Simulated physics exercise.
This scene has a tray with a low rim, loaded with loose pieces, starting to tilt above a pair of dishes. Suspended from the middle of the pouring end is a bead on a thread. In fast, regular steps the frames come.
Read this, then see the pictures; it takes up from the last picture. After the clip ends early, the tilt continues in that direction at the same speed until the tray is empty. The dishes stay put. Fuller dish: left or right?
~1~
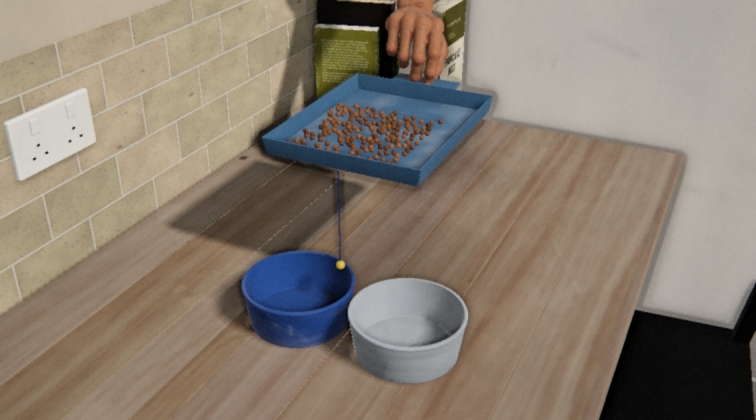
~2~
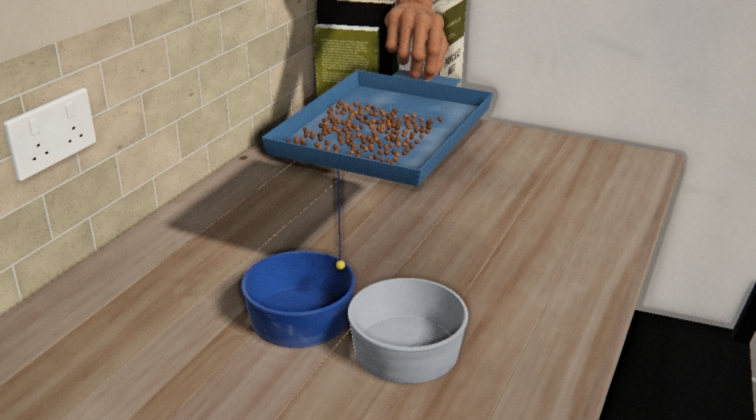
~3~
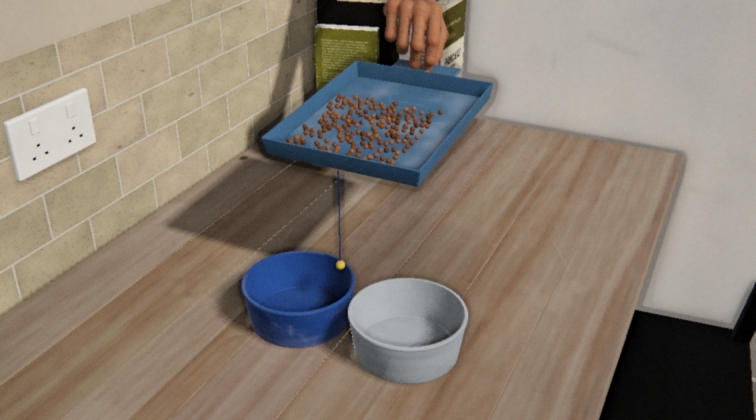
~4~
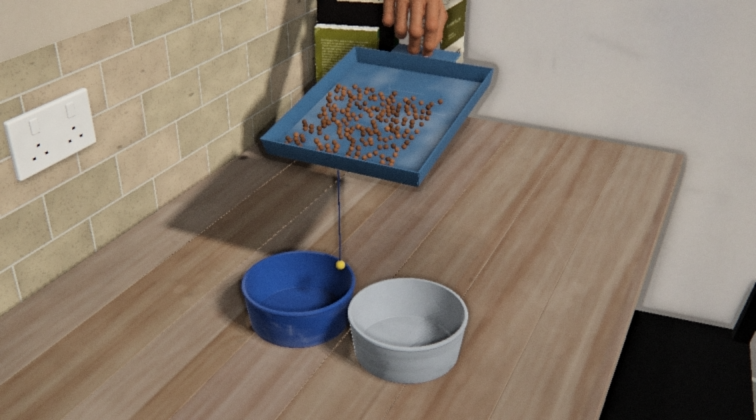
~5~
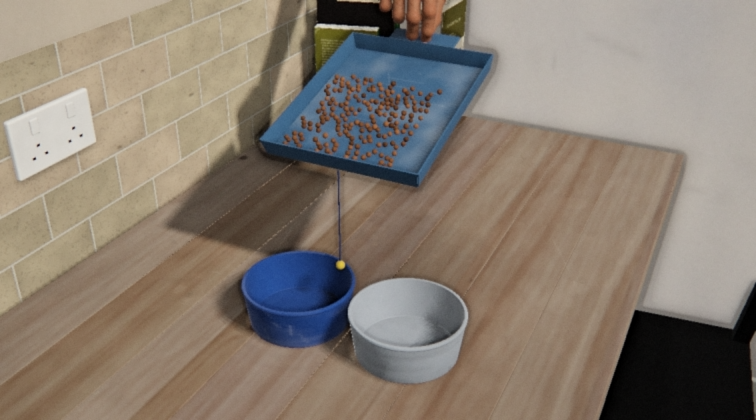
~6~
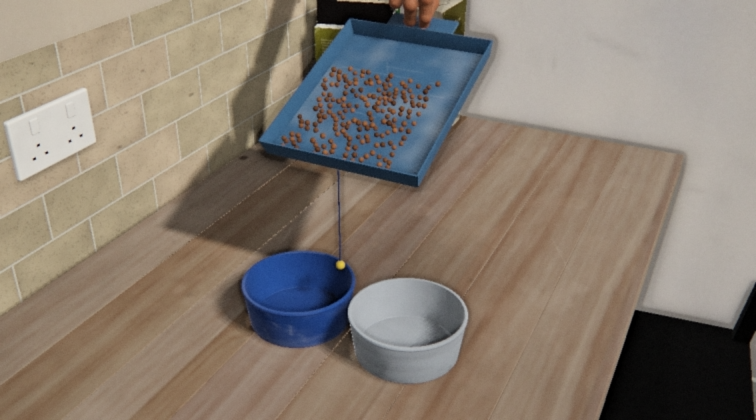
Left.
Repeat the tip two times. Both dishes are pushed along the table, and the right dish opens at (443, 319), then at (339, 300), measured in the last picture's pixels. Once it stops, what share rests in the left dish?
About 60 per cent first, then about 20 per cent.
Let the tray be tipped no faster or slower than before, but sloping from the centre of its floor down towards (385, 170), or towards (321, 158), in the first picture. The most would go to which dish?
So: The right-standing dish on the first go, the left-standing dish on the second.
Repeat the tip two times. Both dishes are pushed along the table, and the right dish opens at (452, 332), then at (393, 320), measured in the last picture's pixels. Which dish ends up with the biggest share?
The first time it's the left-side dish, the second time it's the left-side dish.
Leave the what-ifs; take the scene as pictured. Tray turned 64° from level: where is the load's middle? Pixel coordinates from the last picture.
The load is centred near (335, 156).
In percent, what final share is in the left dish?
Result: Near 60 %.
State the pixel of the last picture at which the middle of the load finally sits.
Somewhere around (308, 328) in the final view.
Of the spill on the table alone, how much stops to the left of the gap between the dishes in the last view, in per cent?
Near 80 per cent.
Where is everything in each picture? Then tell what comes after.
The first picture shows corners of the pouring end at (267, 137) and (418, 168), level; middle of the load at (359, 137), cereal balls; left dish at (270, 325); right dish at (383, 360); bead on its thread at (340, 265).
The second picture shows corners of the pouring end at (267, 137) and (418, 168), level; middle of the load at (359, 135).
The third picture shows corners of the pouring end at (266, 137) and (418, 169), tipped barely, level across its low end; middle of the load at (359, 132).
The fourth picture shows corners of the pouring end at (265, 137) and (417, 170), tipped a little, level across its low end; middle of the load at (358, 127).
The fifth picture shows corners of the pouring end at (264, 138) and (416, 172), tipped clearly, level across its low end; middle of the load at (357, 123).
The sixth picture shows corners of the pouring end at (263, 139) and (416, 173), tipped clearly, level across its low end; middle of the load at (354, 121), about two thirds on the move; left dish at (270, 325); right dish at (383, 360).
Soon after the last picture, tray tipped steeply; nearly all on the tray; a stray few in the air.
A little later, tray tipped past a quarter turn; most on the tray; a stray few in the right dish; a stray few in the left dish; a stray few outside both; a small part in the air.
Later still, tray tipped past a quarter turn; about a quarter in the right dish; about two thirds in the left dish; a small part outside both.
At rest, tray tipped past a quarter turn; about a quarter in the right dish; about two thirds in the left dish; a small part outside both.
